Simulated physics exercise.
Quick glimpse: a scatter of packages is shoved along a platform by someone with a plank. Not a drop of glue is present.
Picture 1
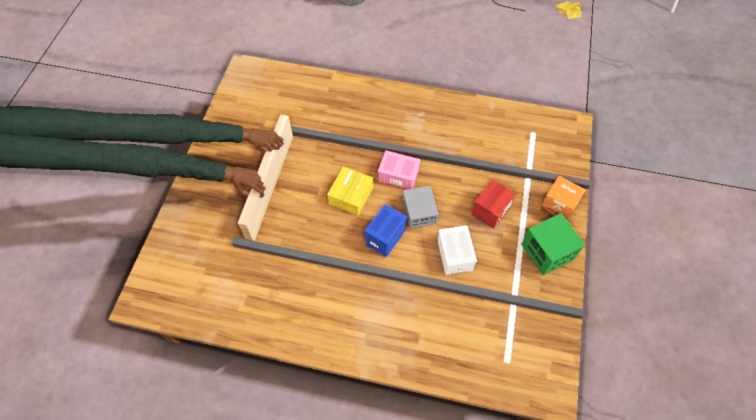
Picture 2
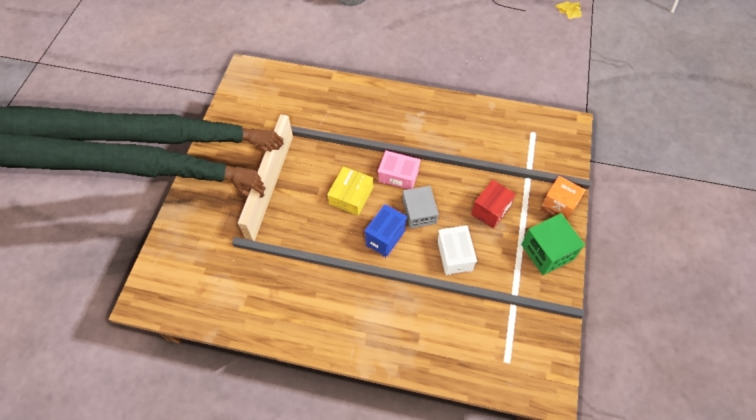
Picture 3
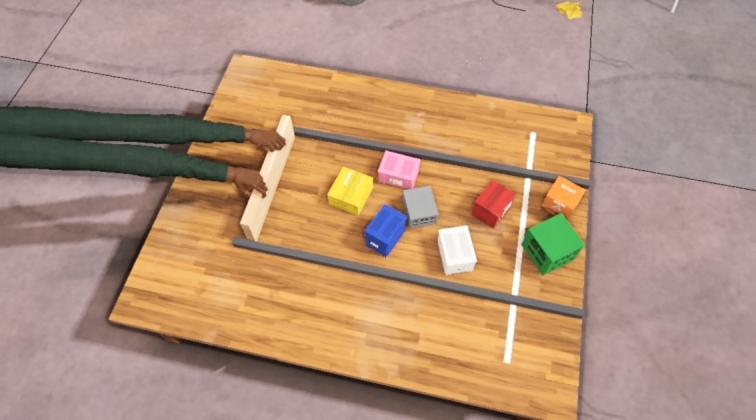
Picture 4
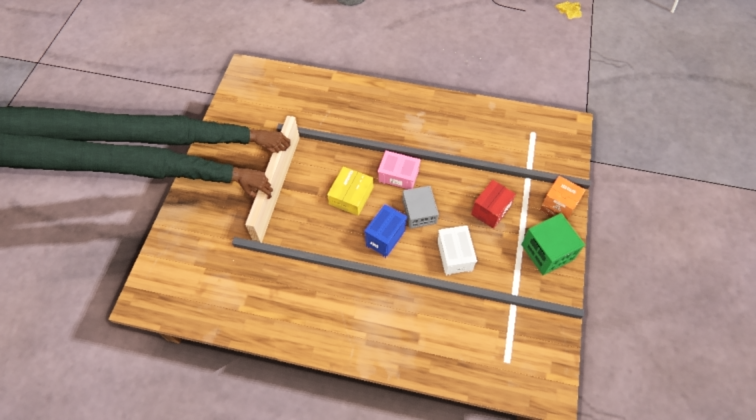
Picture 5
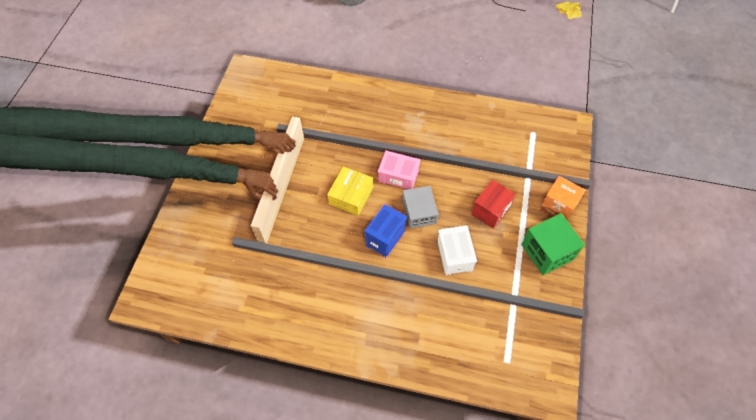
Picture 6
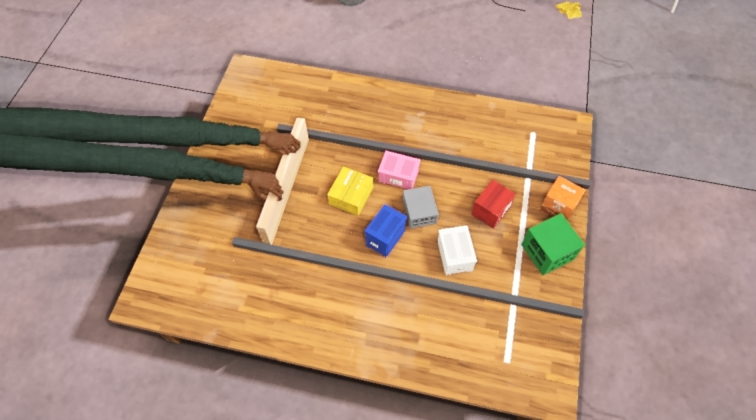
On a wooden platform with dark side rails and a white line, two hands in dark green sleeves slide a plank slightly to the right, while the scattered colourful boxes and green crate ahead of it stay still.
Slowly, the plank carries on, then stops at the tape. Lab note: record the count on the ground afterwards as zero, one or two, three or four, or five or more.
The fall count stops at one or two.
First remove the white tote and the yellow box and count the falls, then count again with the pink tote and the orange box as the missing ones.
Try one: 0; try two: 1.
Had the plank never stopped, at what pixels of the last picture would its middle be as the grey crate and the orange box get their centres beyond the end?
Points: About (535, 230) and about (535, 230).
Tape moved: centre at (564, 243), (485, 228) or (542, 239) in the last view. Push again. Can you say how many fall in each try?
First 5, then 0, then 4.
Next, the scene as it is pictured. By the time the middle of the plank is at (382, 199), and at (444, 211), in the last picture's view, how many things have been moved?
First 4, then 6.
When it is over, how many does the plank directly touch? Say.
Tally at the end: 3.
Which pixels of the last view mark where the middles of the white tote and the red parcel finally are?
Near (561, 282) and (580, 221).
A little later, none off yet; orange box at rest near (562, 201); green crate at rest near (552, 245); red parcel at rest near (493, 204).
When it is over, the number that fall off is one or two; down, green crate.
